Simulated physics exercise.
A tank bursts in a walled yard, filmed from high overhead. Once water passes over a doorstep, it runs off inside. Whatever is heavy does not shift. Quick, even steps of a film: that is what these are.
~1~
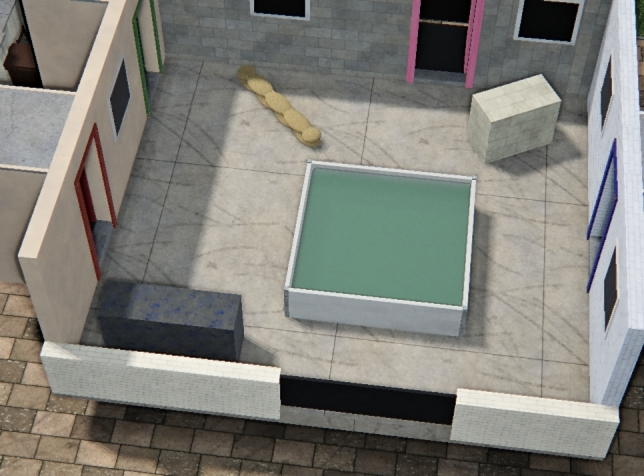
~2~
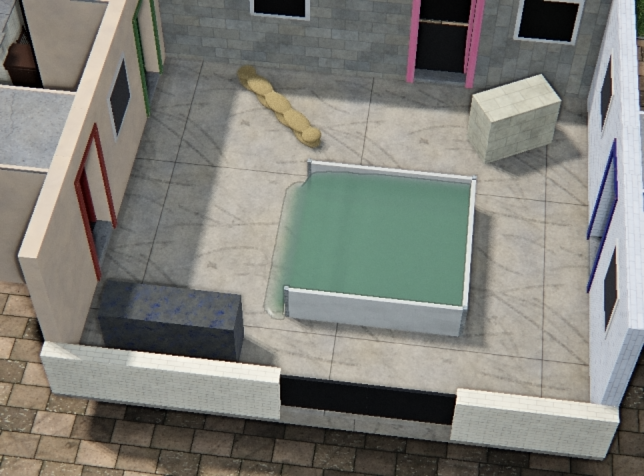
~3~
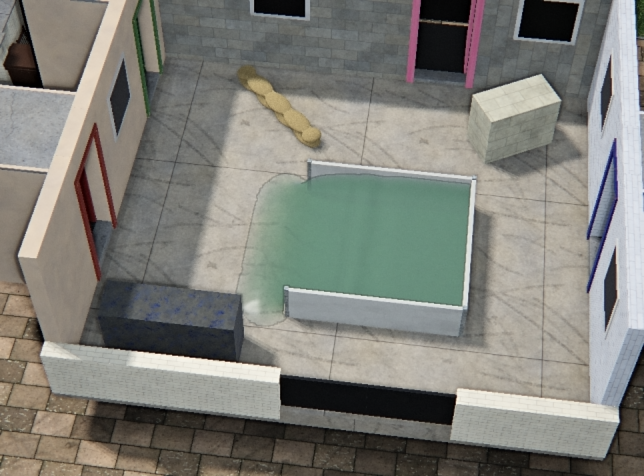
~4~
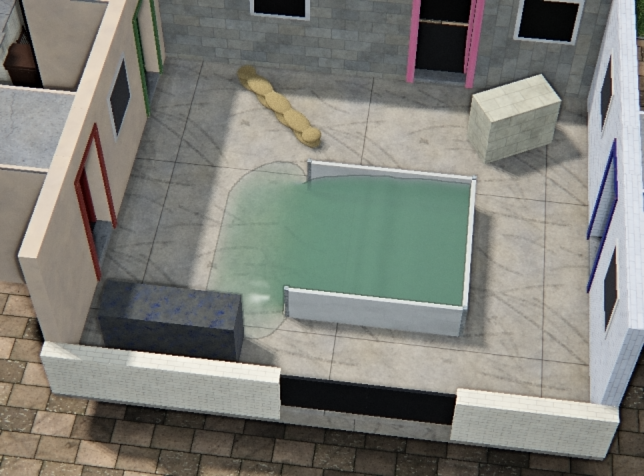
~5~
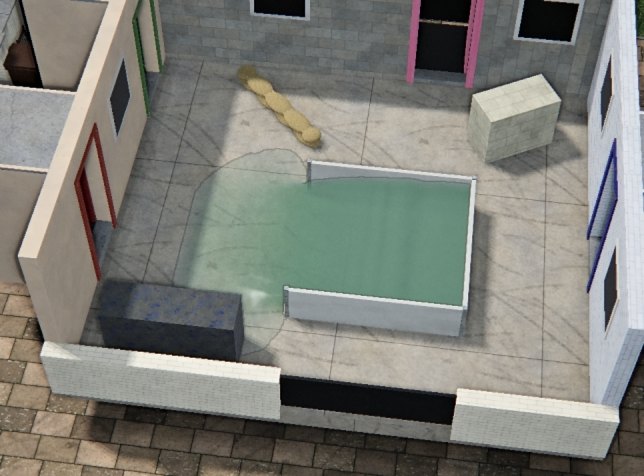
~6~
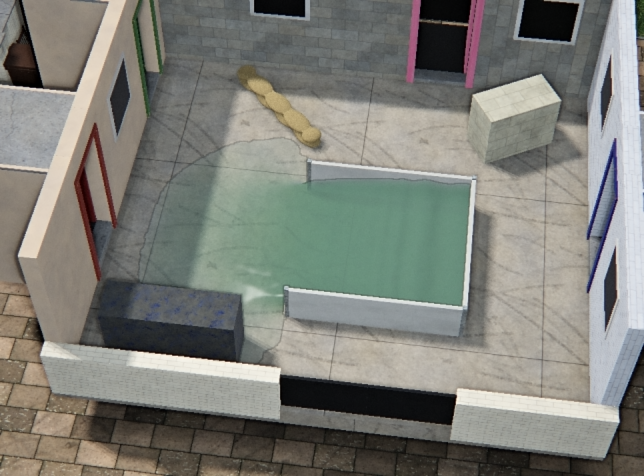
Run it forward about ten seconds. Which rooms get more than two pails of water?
The red door is going to let through more than allowed; the pink door is going to let through no more than allowed; the green door is going to let through more than allowed; the blue door is going to let through no more than allowed.
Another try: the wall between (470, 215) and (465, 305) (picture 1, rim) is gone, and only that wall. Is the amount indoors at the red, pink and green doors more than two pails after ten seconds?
Result - red: Short of the mark; pink: Short of the mark; green: Short of the mark.
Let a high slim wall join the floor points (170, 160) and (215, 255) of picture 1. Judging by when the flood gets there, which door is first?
I'd go with the one in red.
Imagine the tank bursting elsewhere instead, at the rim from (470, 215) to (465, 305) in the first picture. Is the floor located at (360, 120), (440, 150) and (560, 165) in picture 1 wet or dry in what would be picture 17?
Going in your order, I'd say still bare, then still bare, then drenched.
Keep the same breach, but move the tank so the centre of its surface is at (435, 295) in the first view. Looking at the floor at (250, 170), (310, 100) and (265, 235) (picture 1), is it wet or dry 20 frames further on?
Taking the three spots in that order, I'd say drenched, then spared, then drenched.
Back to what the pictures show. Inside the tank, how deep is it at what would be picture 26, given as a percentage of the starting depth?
Around 26 percent, give or take.
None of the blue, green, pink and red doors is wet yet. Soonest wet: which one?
I'd go with the red-painted one.
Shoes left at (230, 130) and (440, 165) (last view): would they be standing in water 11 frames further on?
Going in order, I'd call them drenched and bone-dry.
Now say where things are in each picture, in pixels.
In the first picture, the open tank at (384, 235) is whole and still.
In the second picture, water pours out at (301, 241) and has run to a hidden place.
In the third picture, the front is at (288, 177), out from the gap at (301, 243).
In the fourth picture, the front is at (259, 171), out from the gap at (301, 244).
In the fifth picture, water pours out at (301, 244) and has run to (239, 163).
In the sixth picture, water pours out at (301, 244) and has run to (173, 185).
A moment on, water covers 30 % of the floor; the red door under two buckets in, the pink door not reached, the green door not reached, the blue door not reached.
Next, water covers 35 % of the floor; the red door over two buckets in, the pink door not reached, the green door wet at the sill, nothing in, the blue door not reached.
Then, water covers 40 % of the floor; the red door far over two buckets in, the pink door not reached, the green door under two buckets in, the blue door not reached.
Later, water covers 80 % of the floor; the red door far over two buckets in, the pink door wet at the sill, nothing in, the green door far over two buckets in, the blue door not reached.
In the end, water covers 90 % of the floor; the red door far over two buckets in, the pink door wet at the sill, nothing in, the green door far over two buckets in, the blue door wet at the sill, nothing in.
